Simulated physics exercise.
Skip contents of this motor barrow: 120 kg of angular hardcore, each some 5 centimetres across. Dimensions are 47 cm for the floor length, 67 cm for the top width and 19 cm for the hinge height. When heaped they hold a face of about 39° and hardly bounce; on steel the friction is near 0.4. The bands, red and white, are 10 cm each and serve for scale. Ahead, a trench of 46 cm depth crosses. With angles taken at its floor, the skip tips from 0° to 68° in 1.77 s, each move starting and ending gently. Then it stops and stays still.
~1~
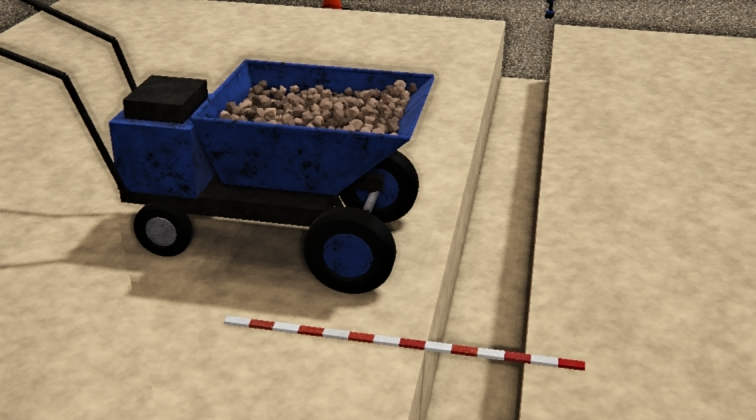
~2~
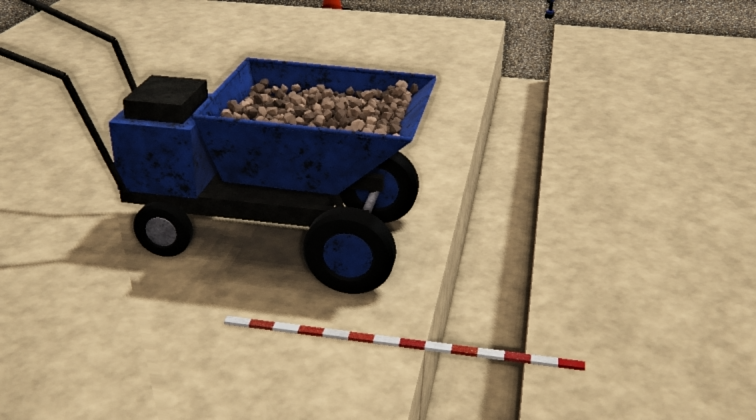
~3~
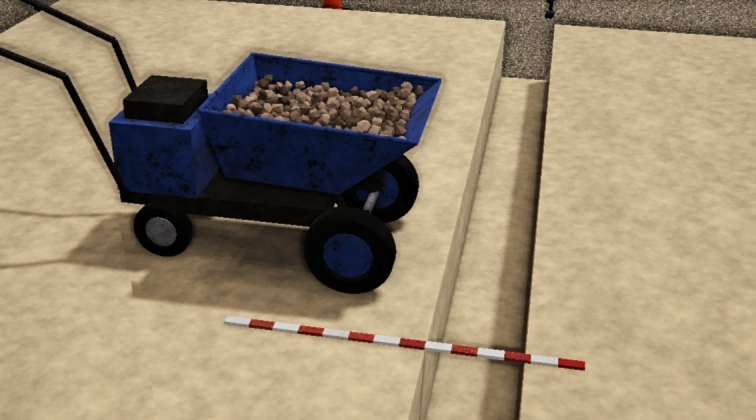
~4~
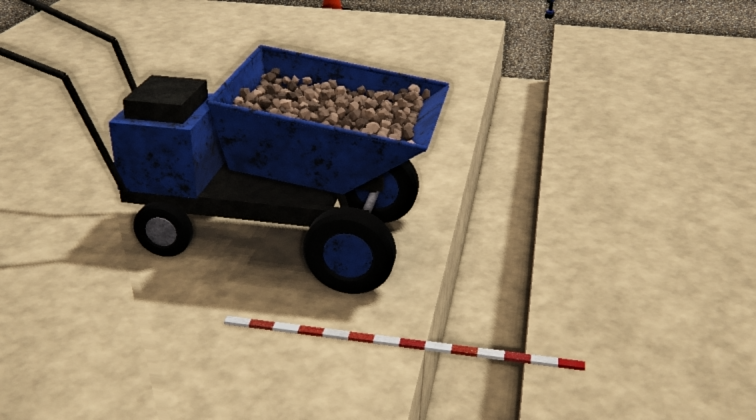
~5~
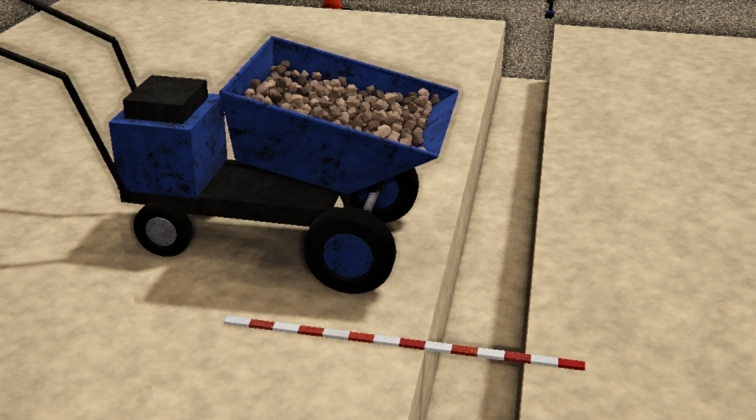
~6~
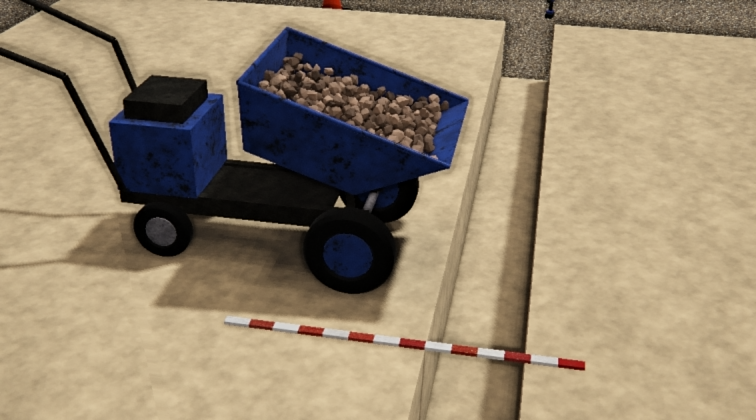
A blue motor barrow loaded with brown stones stood still beside a trench and a red and white striped pole, while its skip slowly tilted up at the back, its front lip lowering toward the right.
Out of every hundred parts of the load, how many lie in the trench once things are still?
Around 73 out of 100.
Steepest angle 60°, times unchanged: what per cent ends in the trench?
Roughly 45%.
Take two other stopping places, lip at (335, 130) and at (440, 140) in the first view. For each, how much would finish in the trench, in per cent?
Roughly 100 in a hundred, then 40 in a hundred.
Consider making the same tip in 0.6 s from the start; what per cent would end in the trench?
It would be near 45 per cent.
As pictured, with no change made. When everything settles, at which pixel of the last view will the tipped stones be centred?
About (508, 335).
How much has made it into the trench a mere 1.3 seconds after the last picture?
Roughly 20 percent of the load.
Then, 0.7 s after the last picture the floor is at 57°, 100 % in the skip; the foremost stones are at (496, 213).
Then, 1.3 s after the last picture the floor is at 68°, 72 % in the skip, 19 % in the trench, 9 % past the trench; the foremost stones are at (571, 267).
Then, 1.6 s after the last picture the floor is at 68°, 36 % in the skip, 37 % in the trench, 27 % past the trench; the foremost stones are at (635, 278).
Then, 3.6 s after the last picture the floor is at 68°, 0 % in the skip, 73 % in the trench, 27 % past the trench; the foremost stones are at (660, 298).
